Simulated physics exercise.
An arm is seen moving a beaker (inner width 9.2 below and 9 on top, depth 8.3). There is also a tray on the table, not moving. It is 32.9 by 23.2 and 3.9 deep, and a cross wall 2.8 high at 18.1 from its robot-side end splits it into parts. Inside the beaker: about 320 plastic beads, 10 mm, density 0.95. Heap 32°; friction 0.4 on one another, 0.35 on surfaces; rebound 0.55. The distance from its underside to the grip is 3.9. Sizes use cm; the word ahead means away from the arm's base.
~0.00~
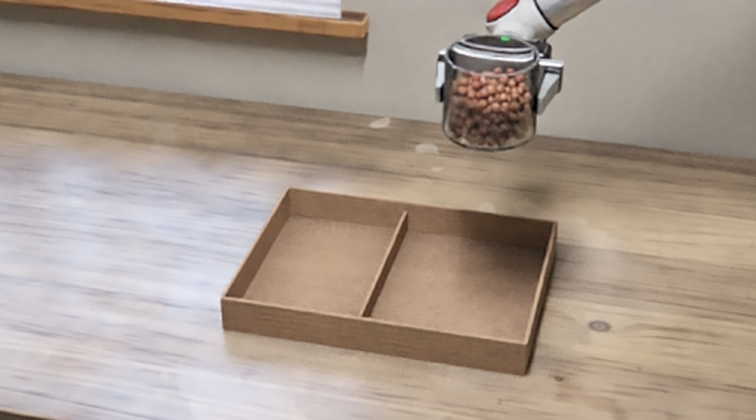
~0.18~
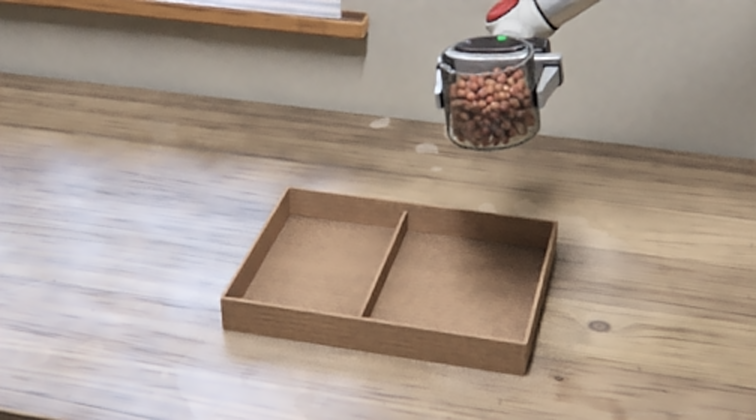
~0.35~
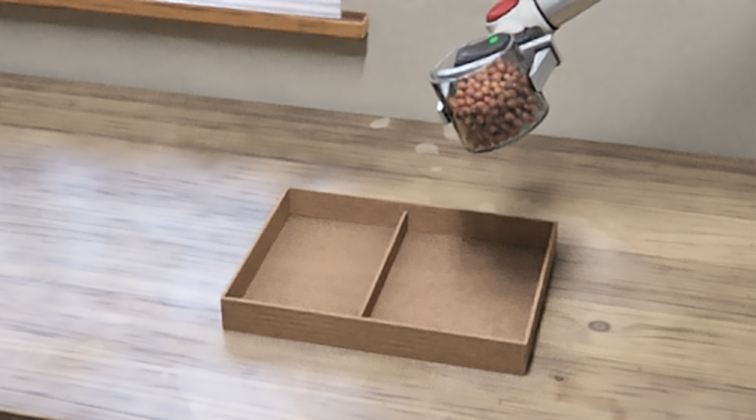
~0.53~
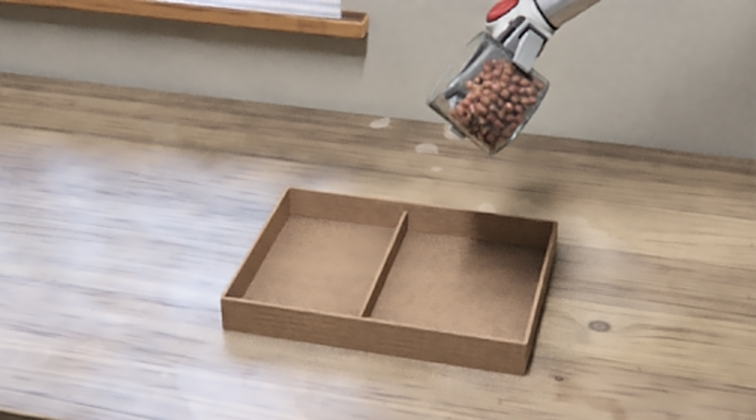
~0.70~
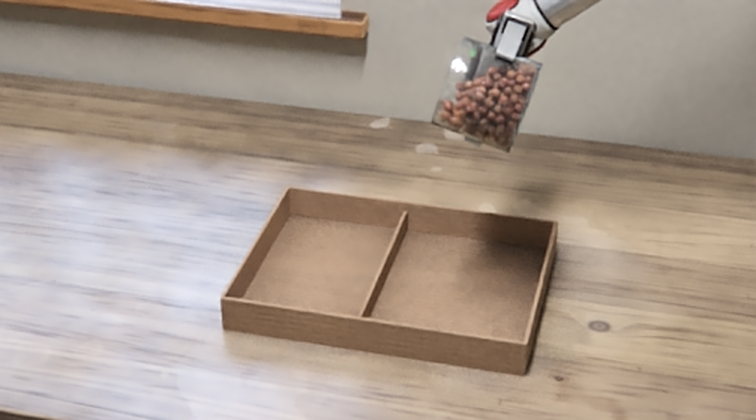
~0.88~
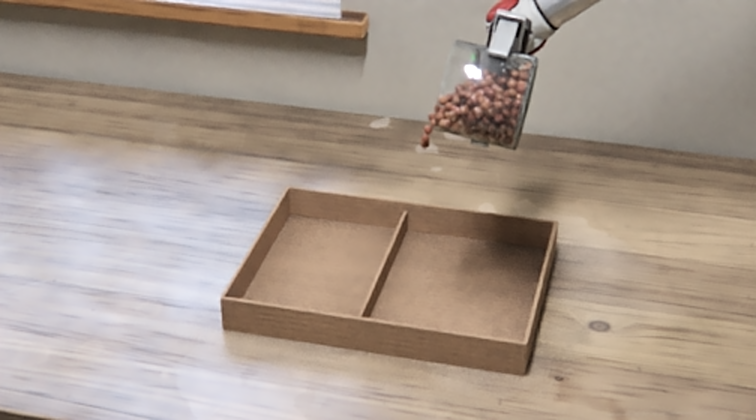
A robot arm tilts a clear beaker of reddish-brown beads above a divided tray until a few beads spill from its lip.
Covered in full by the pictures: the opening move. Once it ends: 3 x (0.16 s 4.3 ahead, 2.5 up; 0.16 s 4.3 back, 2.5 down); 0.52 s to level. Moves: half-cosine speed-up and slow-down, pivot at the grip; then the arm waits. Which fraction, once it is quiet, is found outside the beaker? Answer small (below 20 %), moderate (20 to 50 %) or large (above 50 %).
It is large.
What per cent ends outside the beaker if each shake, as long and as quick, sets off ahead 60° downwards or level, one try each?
Estimates, in order: 30 % then 80 %.
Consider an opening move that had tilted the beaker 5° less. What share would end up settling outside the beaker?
Estimate: Around 75 per cent.
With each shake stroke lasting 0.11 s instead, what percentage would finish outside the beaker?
That gives about 100 percent.
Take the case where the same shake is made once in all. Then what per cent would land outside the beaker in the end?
Probably about 50 in a hundred.
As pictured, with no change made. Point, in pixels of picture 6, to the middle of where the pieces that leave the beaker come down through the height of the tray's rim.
Around (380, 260).
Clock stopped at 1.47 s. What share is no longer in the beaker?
Share gone: Around 65 %.
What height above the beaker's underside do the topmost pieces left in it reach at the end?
Roughly 2.5 centimetres.
After 1.47 s, tilted 82° forward, highest piece 26 above the table; 118 in the beaker, 94 in the far-side part, 62 in the robot-side part, 1 on the table or floor, 41 in flight or on a rim.
After 2.06 s, tilted 50° forward, highest piece 26 above the table; 144 in the far-side part, 121 in the robot-side part, 46 in the beaker, 4 on the table or floor, 1 in flight or on a rim.
After 2.56 s, level, highest piece 25 above the table; 146 in the far-side part, 120 in the robot-side part, 46 in the beaker, 4 on the table or floor.
After 3.61 s, level, highest piece 25 above the table; 146 in the far-side part, 120 in the robot-side part, 46 in the beaker, 4 on the table or floor.
At rest, 146 in the far-side part, 120 in the robot-side part, 46 in the beaker, 4 on the table or floor. That is 85 % outside the beaker.
